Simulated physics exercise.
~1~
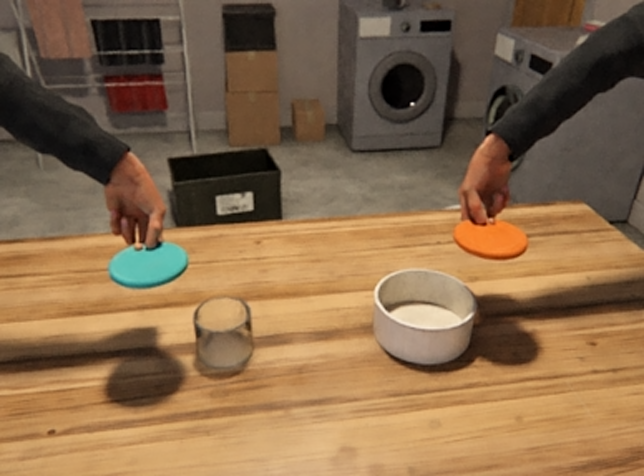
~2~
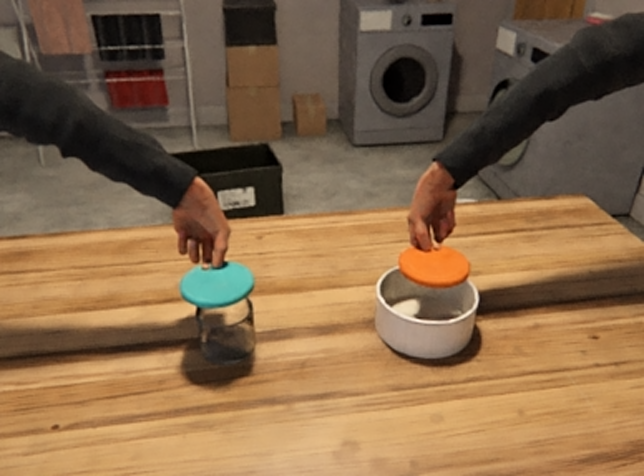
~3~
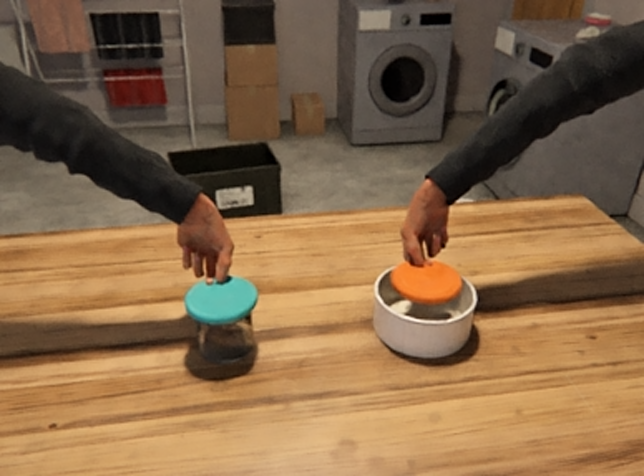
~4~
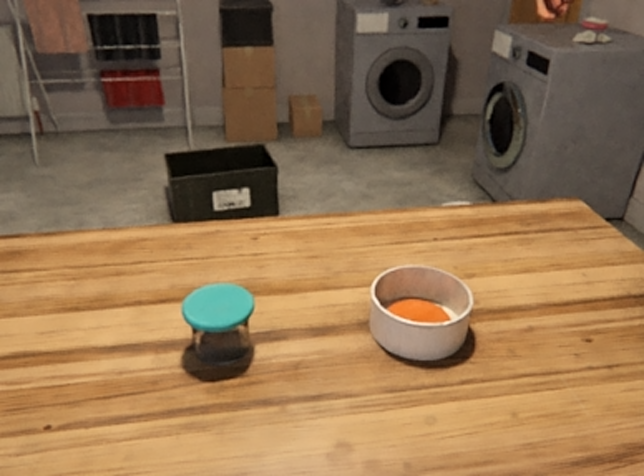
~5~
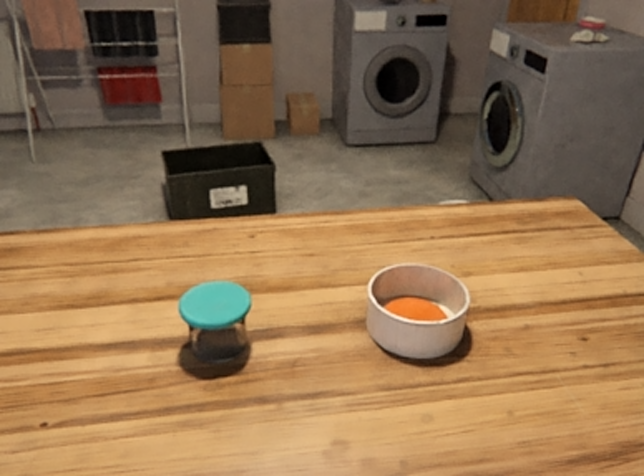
Two hands lower lids; the turquoise one covers the glass, the orange drops inside the pot.
